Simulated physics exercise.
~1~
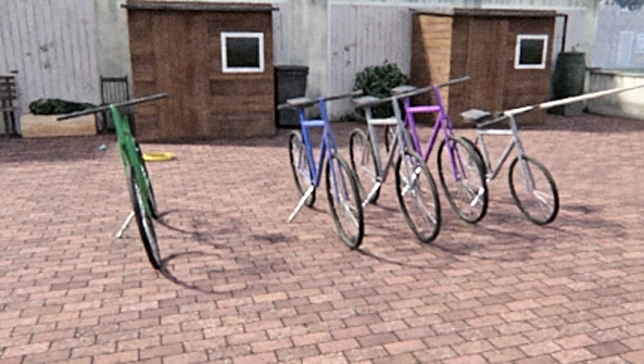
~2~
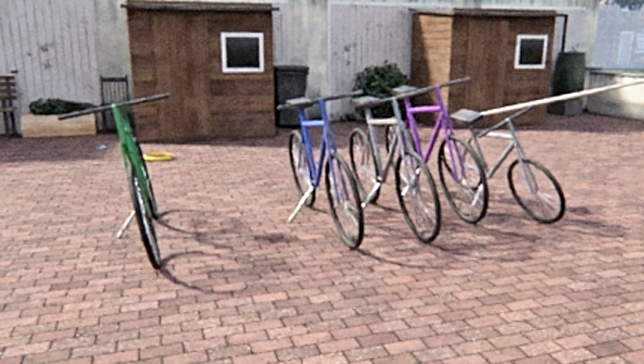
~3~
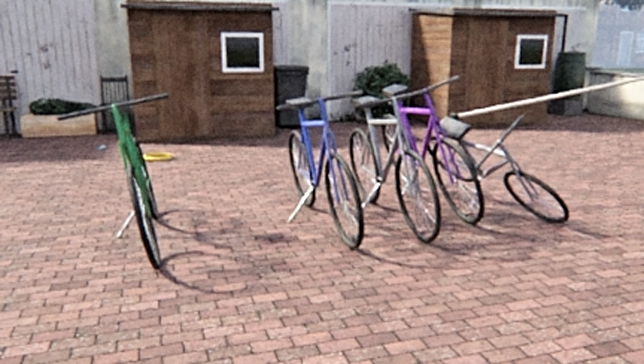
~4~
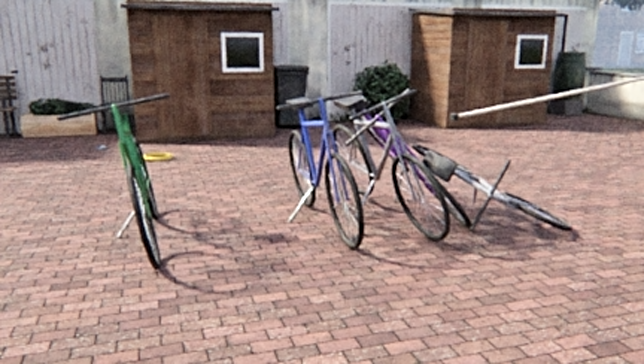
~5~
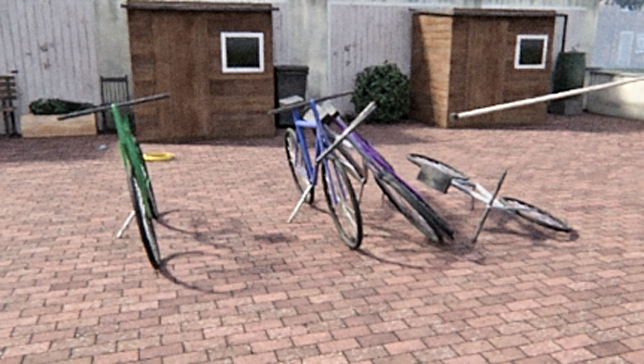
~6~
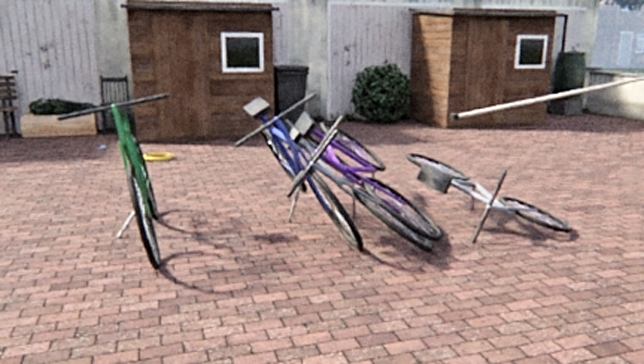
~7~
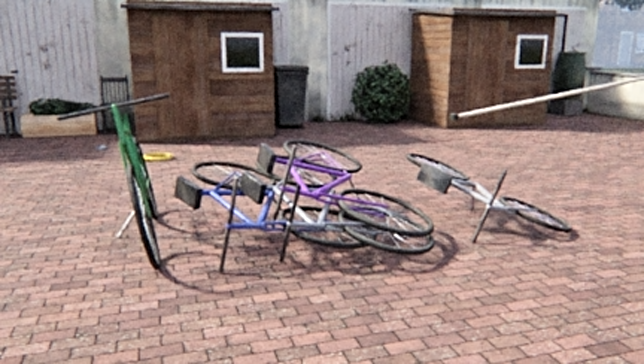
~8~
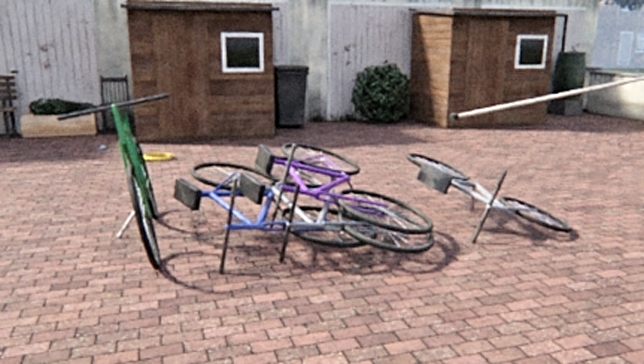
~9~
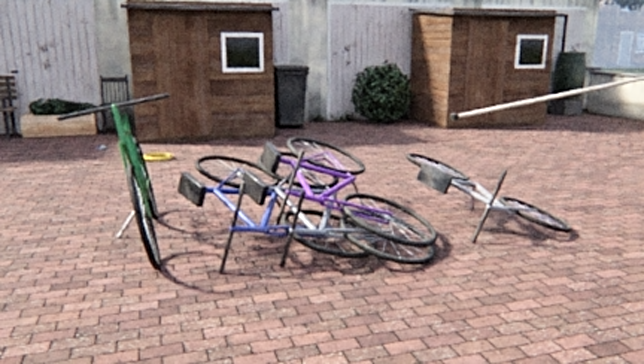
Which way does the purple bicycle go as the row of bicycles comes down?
The purple bicycle moves to the left as it tips over, ending up in the heap with the blue bicycle.
